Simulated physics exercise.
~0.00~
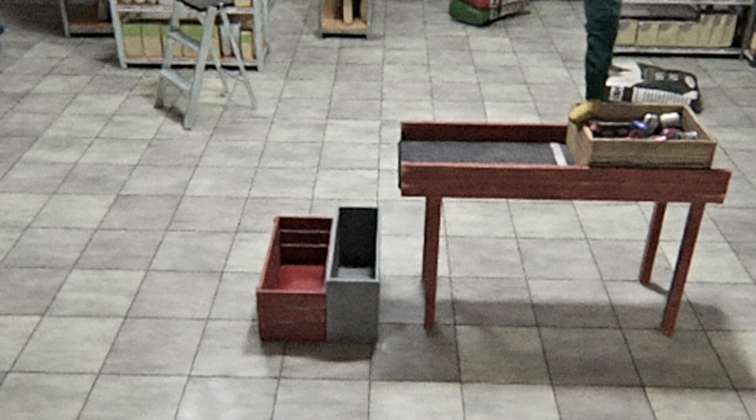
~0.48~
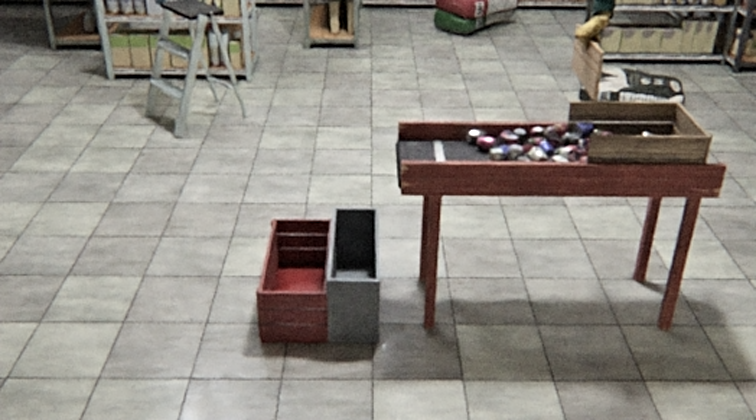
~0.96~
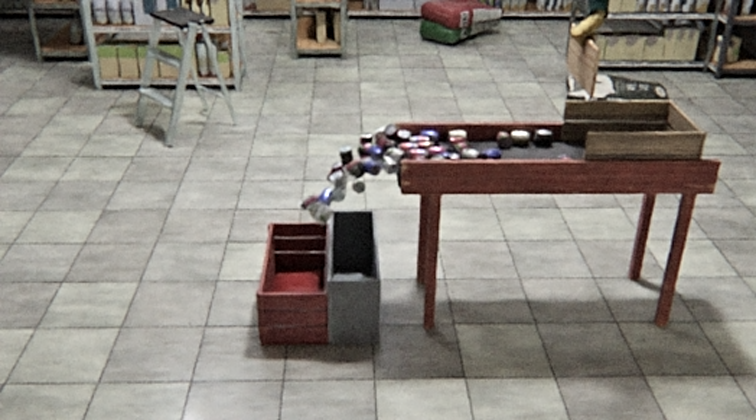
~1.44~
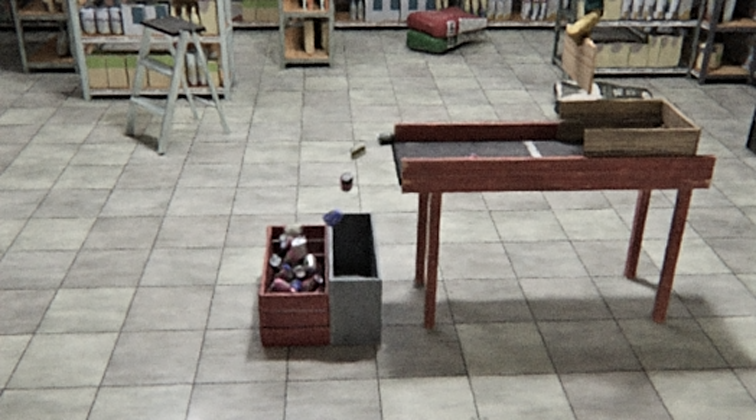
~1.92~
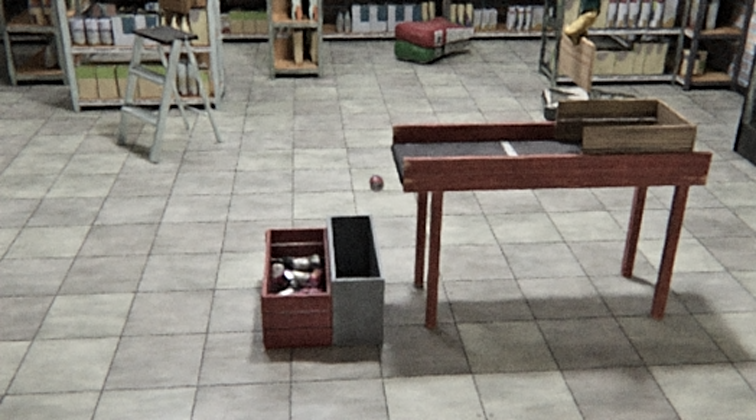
A pile of small cans spilled out of a wooden pen, rode left along a red-sided table's dark belt and poured off its end, nearly all dropping into the red bin beyond the grey tote, while one last can was still falling.
